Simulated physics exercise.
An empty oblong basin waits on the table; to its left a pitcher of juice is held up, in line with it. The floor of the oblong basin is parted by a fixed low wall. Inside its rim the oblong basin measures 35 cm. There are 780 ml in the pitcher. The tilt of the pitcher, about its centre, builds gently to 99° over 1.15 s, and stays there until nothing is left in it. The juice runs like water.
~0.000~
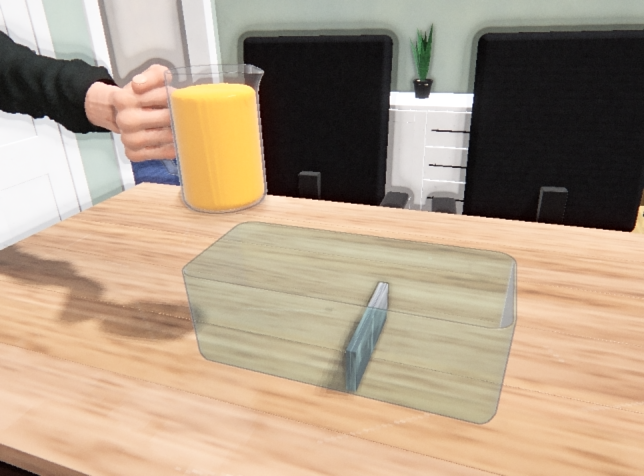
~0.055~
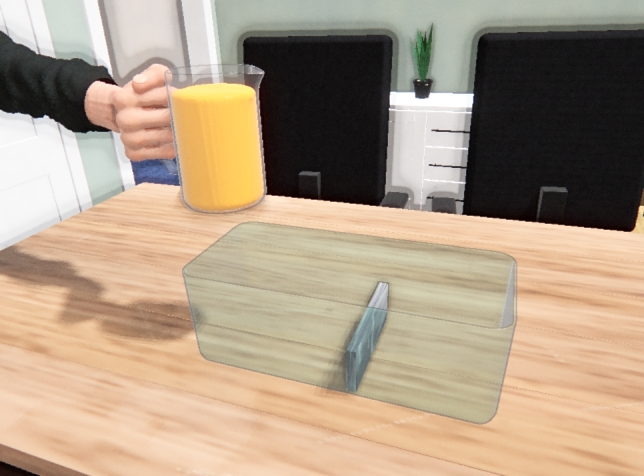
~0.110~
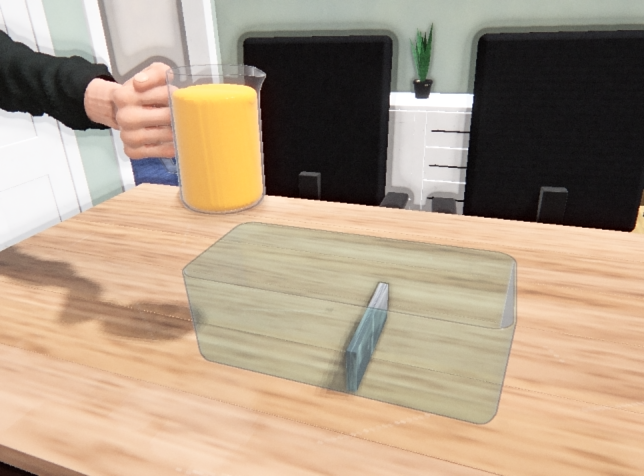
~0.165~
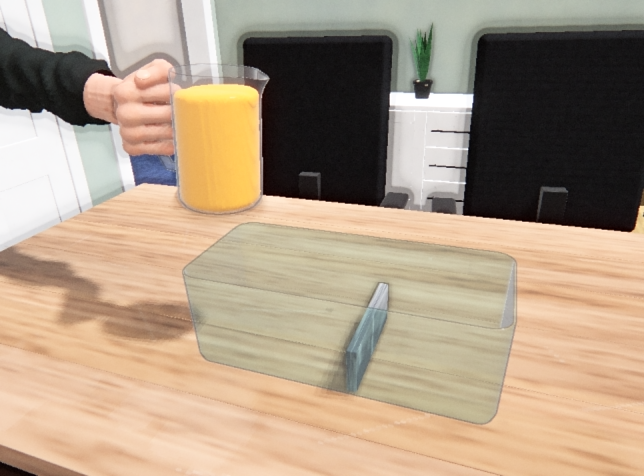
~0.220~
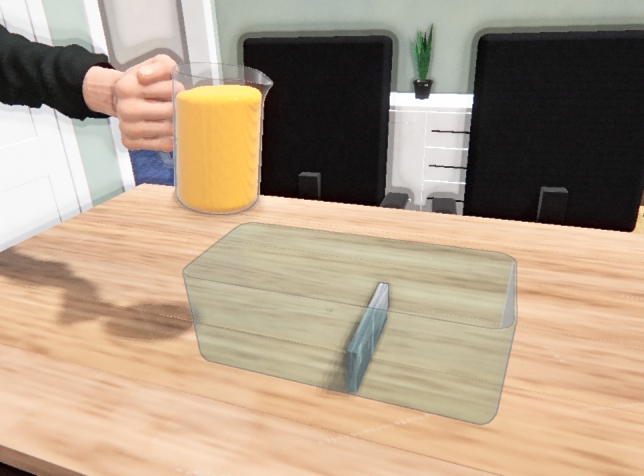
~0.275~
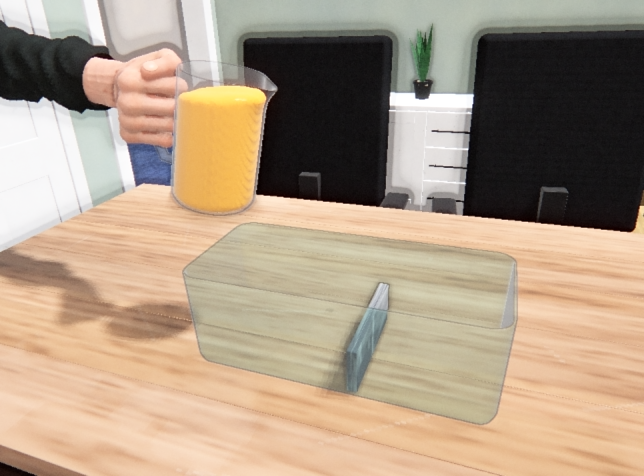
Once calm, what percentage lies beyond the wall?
Roughly 11 per cent is past the wall.
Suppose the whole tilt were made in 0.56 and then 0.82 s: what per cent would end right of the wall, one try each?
In turn about 15 and 10 per cent.
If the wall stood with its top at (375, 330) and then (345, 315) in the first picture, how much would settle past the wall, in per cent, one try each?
In turn about 15 and 80 per cent.
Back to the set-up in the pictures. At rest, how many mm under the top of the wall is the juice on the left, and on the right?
Left about 32 mm, right about 52 mm.
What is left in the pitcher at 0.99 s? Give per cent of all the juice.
Some 50 per cent.
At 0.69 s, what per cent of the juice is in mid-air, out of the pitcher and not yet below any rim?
Some 10 per cent.
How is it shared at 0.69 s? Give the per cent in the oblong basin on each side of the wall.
Left about 2, right about 0.
Then, 0.69 s in, the tilt is 65° and 89 per cent is still to pour, 2 is left of the wall and 0 right of it.
Then, 0.99 s in, the tilt is 94° and 50 per cent is still to pour, 26 is left of the wall and 6 right of it.
Then, 1.31 s in, the tilt is 99° and 12 per cent is still to pour, 70 is left of the wall and 10 right of it.
Then, 1.65 s in, the tilt is 99° and 2 per cent is still to pour, 85 is left of the wall and 11 right of it.
Finally, 88 per cent lies left of the wall, 11 right of it and 1 outside.
